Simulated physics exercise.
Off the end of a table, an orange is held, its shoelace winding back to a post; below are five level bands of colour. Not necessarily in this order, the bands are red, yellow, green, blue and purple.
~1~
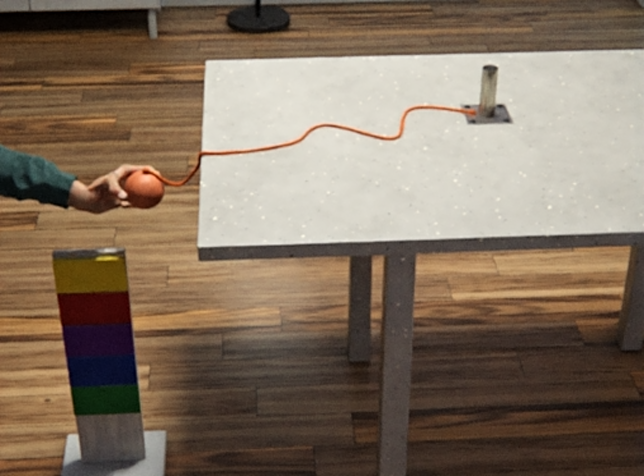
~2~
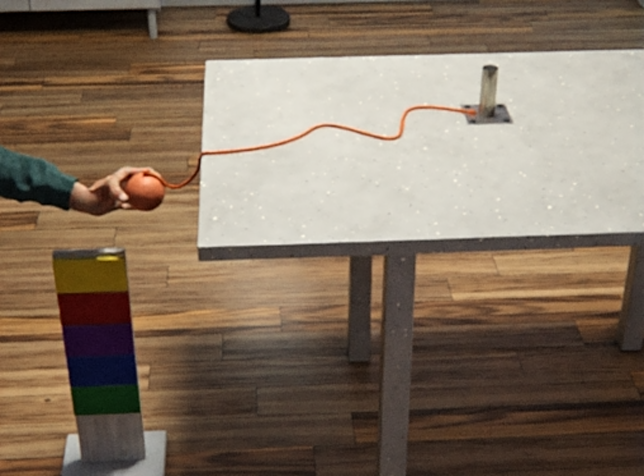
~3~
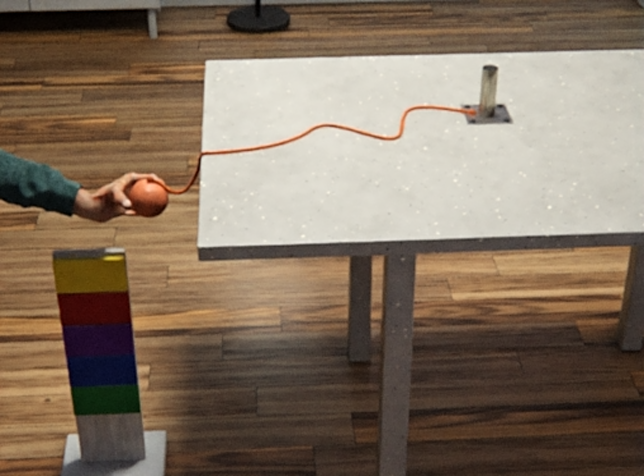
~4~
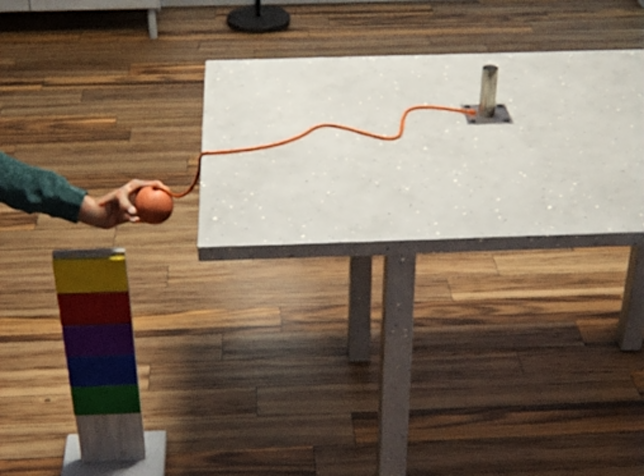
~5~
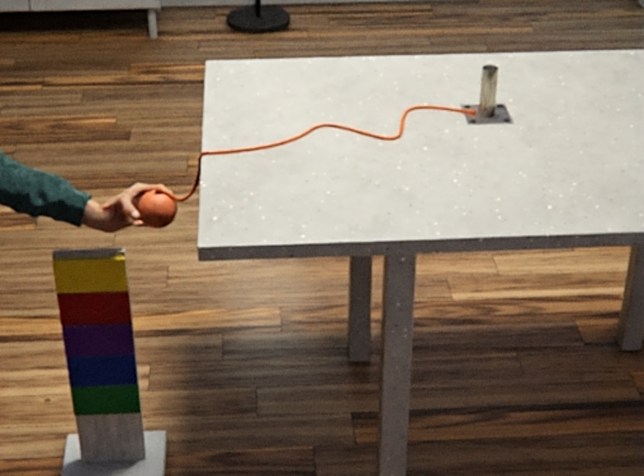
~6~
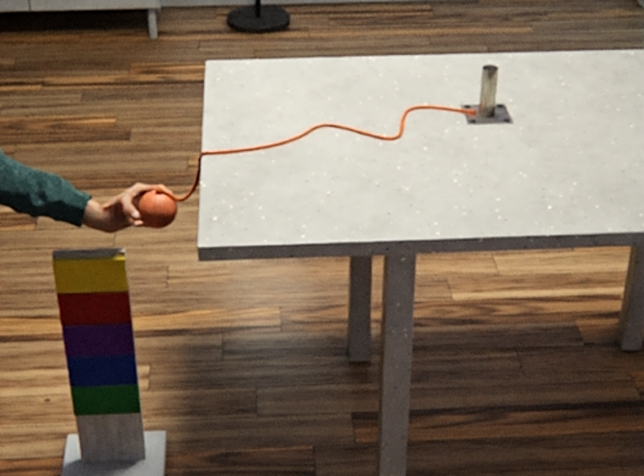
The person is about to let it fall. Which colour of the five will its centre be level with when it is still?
Its centre will be level with red.
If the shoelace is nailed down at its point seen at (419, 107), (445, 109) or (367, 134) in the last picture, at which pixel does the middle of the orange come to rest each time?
First try around (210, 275), second around (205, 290), third around (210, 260).
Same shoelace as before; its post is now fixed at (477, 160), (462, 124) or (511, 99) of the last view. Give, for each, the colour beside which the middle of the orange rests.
Answer, in order: Purple, purple, yellow.
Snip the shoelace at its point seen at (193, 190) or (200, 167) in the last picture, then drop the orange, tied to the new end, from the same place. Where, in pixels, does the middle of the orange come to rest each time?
In turn, (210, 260) for the first and (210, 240) for the second.
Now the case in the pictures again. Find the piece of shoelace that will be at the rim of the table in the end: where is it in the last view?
In the last picture it is at roughly (271, 146).
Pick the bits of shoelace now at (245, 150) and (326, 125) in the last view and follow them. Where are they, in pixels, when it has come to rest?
I'd put the first at about (202, 173) and the other at about (269, 135).
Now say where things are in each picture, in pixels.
In the first frame, orange (144, 190); yellow (90, 277); red (94, 309); purple (98, 341); blue (102, 372); green (106, 401).
In the second frame, orange (145, 192); shoelace through (439, 108) (402, 129) (345, 128) (283, 143) (205, 155).
In the third frame, orange (149, 199).
In the fourth frame, orange (154, 205); shoelace through (439, 108) (402, 129) (345, 128) (283, 143) (205, 155).
In the fifth frame, orange (157, 209).
In the sixth frame, orange (158, 209); shoelace through (439, 108) (402, 129) (345, 128) (283, 143) (205, 155).
A little later, orange near (197, 279); level with yellow.
Next, orange near (228, 287); level with red.
When it is over, orange near (207, 294); level with red. The shoelace holds its middle at red.
